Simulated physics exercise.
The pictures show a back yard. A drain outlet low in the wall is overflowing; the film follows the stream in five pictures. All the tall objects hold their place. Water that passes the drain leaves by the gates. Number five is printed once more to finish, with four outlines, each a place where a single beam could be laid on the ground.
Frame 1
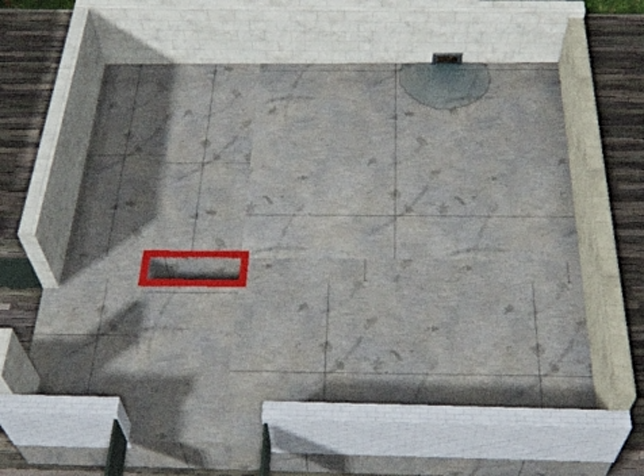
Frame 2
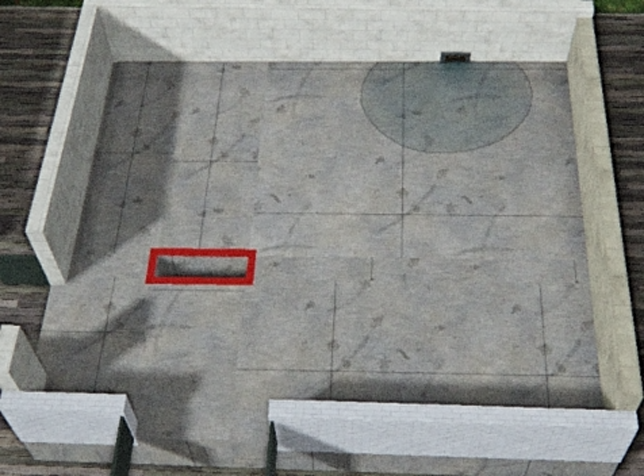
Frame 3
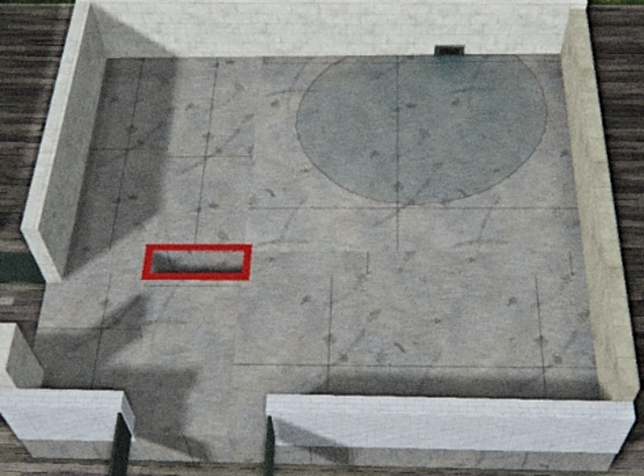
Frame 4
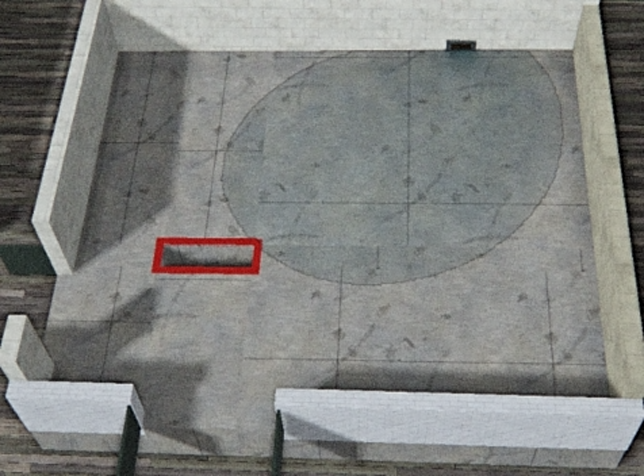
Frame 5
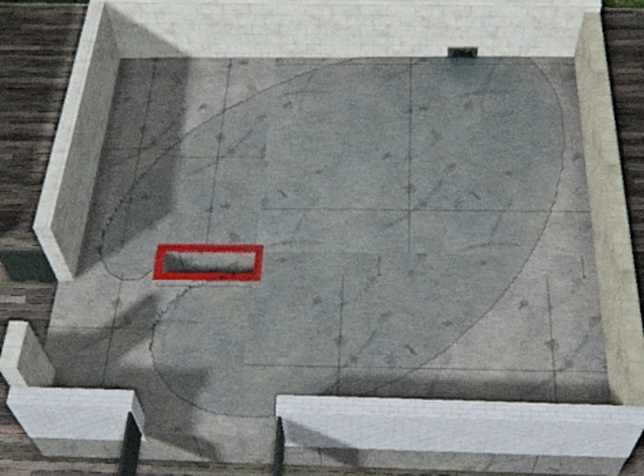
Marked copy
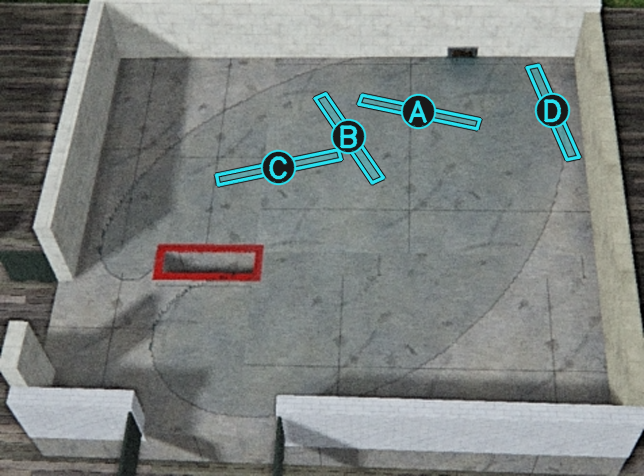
Water spread from a small outlet in the back wall across the gray, walled yard, widening toward the front left until it reached the red-edged drain and curved around both sides of it.
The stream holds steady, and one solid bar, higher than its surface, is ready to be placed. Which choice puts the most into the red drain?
Spot D.
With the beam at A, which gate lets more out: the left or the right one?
The left gate.
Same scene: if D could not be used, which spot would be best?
C it is.
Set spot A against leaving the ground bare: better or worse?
It is worse.
On the marked copy, A from (360, 99) to (478, 124); B from (320, 96) to (377, 180); C from (217, 179) to (339, 154); D from (532, 66) to (573, 158).
If A is chosen, about 6 % of the stream runs into the red drain, about 94 % out by the gates.
If B is chosen, about 6 % of the stream runs into the red drain, about 94 % out by the gates.
If C is chosen, about 20 % of the stream runs into the red drain, about 80 % out by the gates.
If D is chosen, about 28 % of the stream runs into the red drain, about 72 % out by the gates.
